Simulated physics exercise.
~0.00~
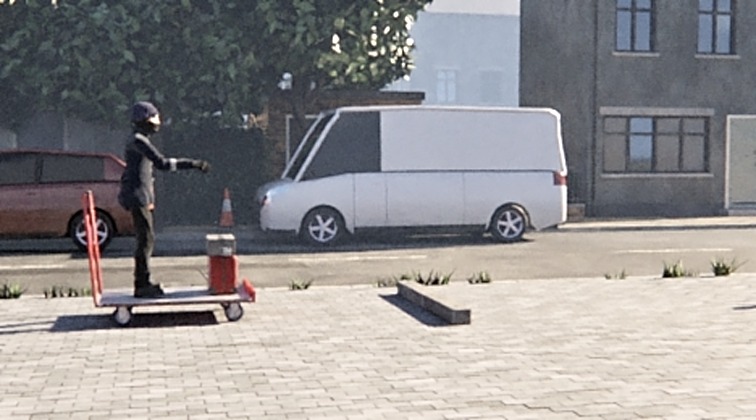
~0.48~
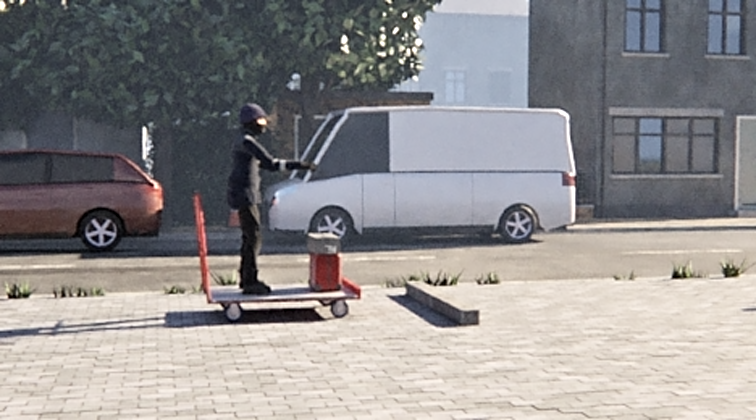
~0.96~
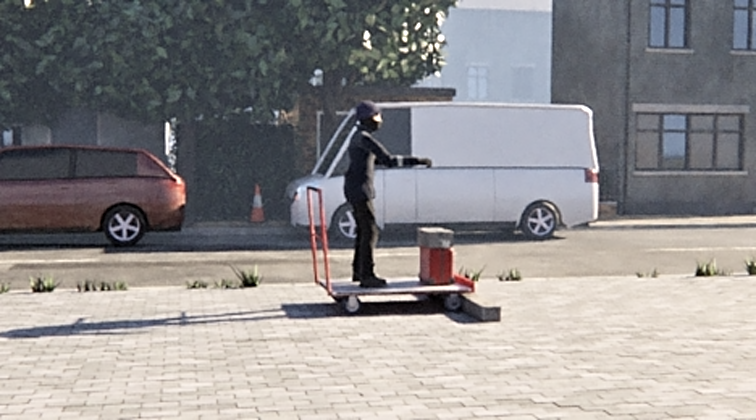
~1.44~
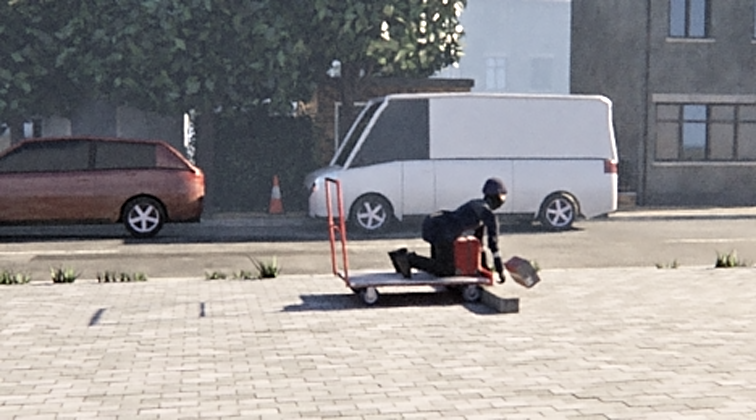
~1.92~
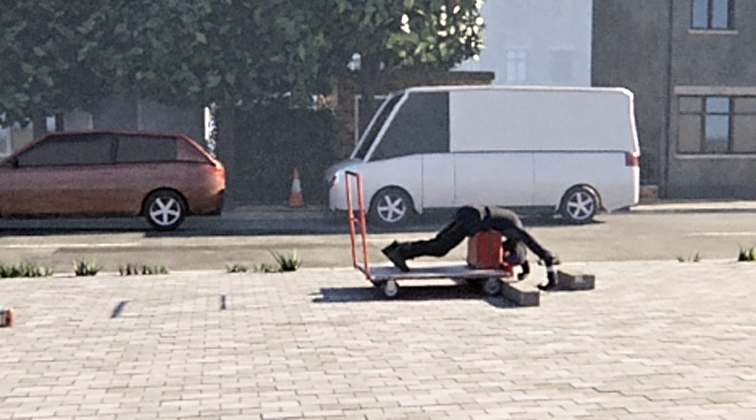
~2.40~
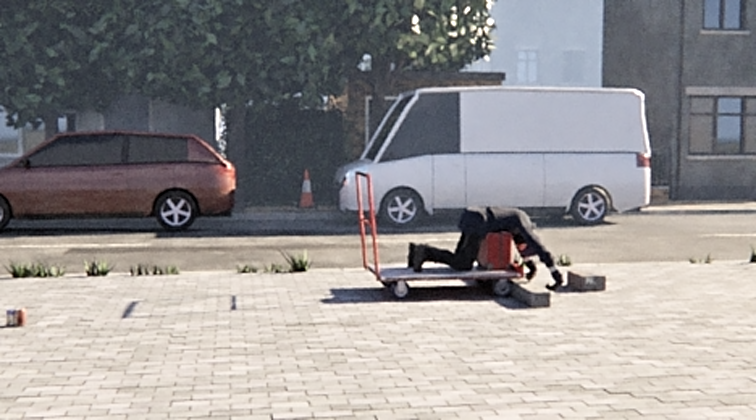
On a sunlit paved area beside a road, seen from the side, a dark-clothed figure in a dark cap stands with an arm held out on a flat trolley with a red handle. A grey parcel sits on an upright red suitcase at the front, and a white van and a reddish car stand behind. The trolley rolls right until it stops against a low kerb. The figure pitches forward over the suitcase while the parcel flies off, turning over. It ends upside down beyond the kerb, the figure draped over the still upright suitcase on the deck.
